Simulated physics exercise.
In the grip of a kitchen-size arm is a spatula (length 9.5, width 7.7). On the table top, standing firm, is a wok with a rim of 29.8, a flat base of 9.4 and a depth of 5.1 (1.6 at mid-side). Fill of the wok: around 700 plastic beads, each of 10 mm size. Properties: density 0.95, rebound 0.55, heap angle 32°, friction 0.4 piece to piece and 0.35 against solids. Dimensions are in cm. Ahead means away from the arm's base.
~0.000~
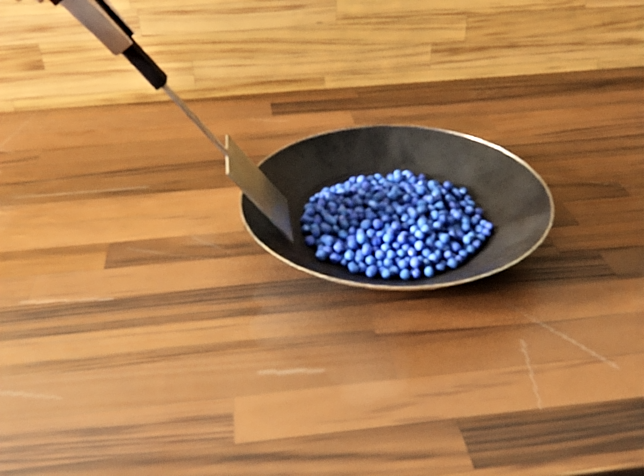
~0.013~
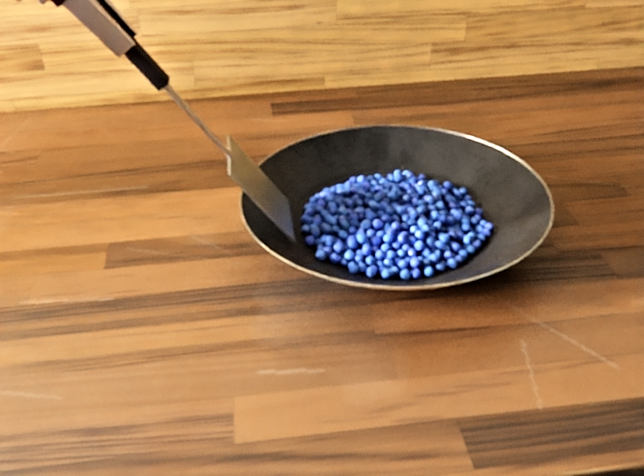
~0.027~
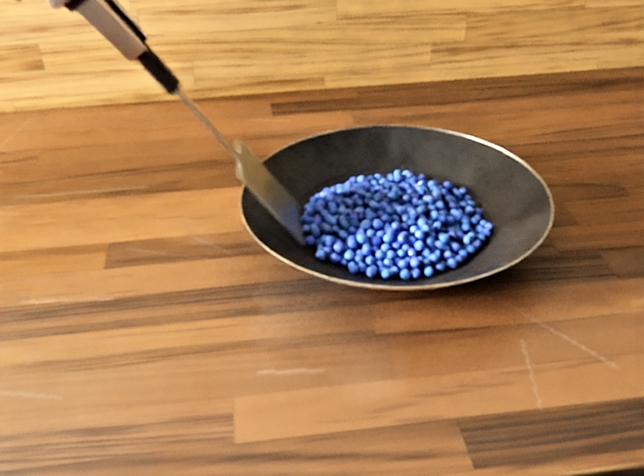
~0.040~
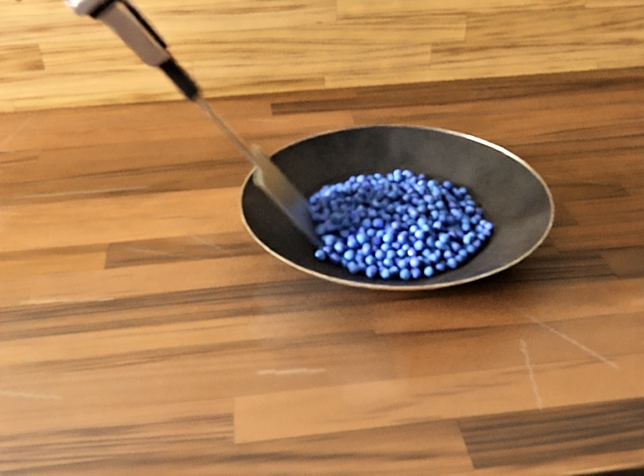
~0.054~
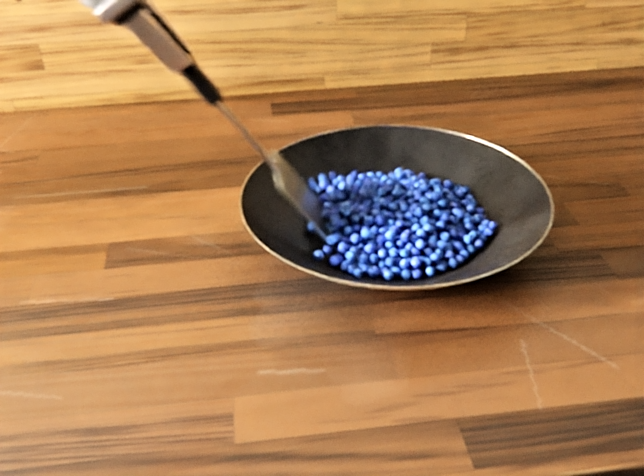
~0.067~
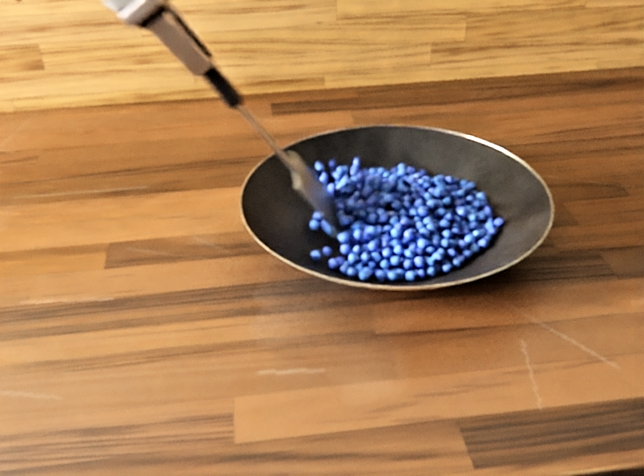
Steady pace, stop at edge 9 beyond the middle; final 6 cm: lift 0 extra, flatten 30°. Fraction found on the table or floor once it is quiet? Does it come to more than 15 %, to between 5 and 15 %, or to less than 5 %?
It comes to more than 15 %.
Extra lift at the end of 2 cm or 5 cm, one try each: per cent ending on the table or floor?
Result, in order: Approx. 40 % and 30 %.
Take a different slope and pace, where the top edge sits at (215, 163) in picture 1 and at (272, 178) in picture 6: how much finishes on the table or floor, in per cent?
I'd put it at roughly 15 per cent.
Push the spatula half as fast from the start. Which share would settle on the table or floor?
About 10 %.
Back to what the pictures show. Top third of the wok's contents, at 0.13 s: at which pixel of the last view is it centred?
It is centred at about (436, 196).
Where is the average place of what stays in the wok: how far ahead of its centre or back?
Some 5.0 cm ahead.
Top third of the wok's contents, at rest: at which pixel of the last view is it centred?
It is centred near (493, 197).
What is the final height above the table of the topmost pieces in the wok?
6.0 cm.
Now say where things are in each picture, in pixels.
The first frame shows spatula top edge at (227, 153), sloping 56°; upper third of the load around (390, 212), from x 305 to 490, top at y 175; 699 in the wok.
The second frame shows spatula top edge at (229, 154), sloping 56°; upper third of the load around (390, 212), from x 305 to 490, top at y 175.
The third frame shows spatula top edge at (239, 158), sloping 56°; upper third of the load around (390, 212), from x 305 to 490, top at y 175.
The fourth frame shows spatula top edge at (257, 163), sloping 56°; upper third of the load around (388, 212), from x 310 to 490, top at y 175.
The fifth frame shows spatula top edge at (276, 167), sloping 56°; upper third of the load around (387, 209), from x 315 to 490, top at y 170.
The sixth frame shows spatula top edge at (295, 169), sloping 56°; upper third of the load around (389, 205), from x 305 to 500, top at y 165; 699 in the wok.
By 0.10 s, sloping 56°, highest piece 9 above the table; 699 in the wok.
By 0.13 s, sloping 49°, highest piece 11 above the table; 696 in the wok, 3 on the blade or in flight.
By 0.35 s, sloping 26°, highest piece 7 above the table; 509 in the wok, 166 on the table or floor, 24 on the blade or in flight.
By 1.40 s, sloping 26°, highest piece 6 above the table; 506 in the wok, 193 on the table or floor.
Final count, 506 in the wok, 193 on the table or floor. That is 28 % on the table or floor.
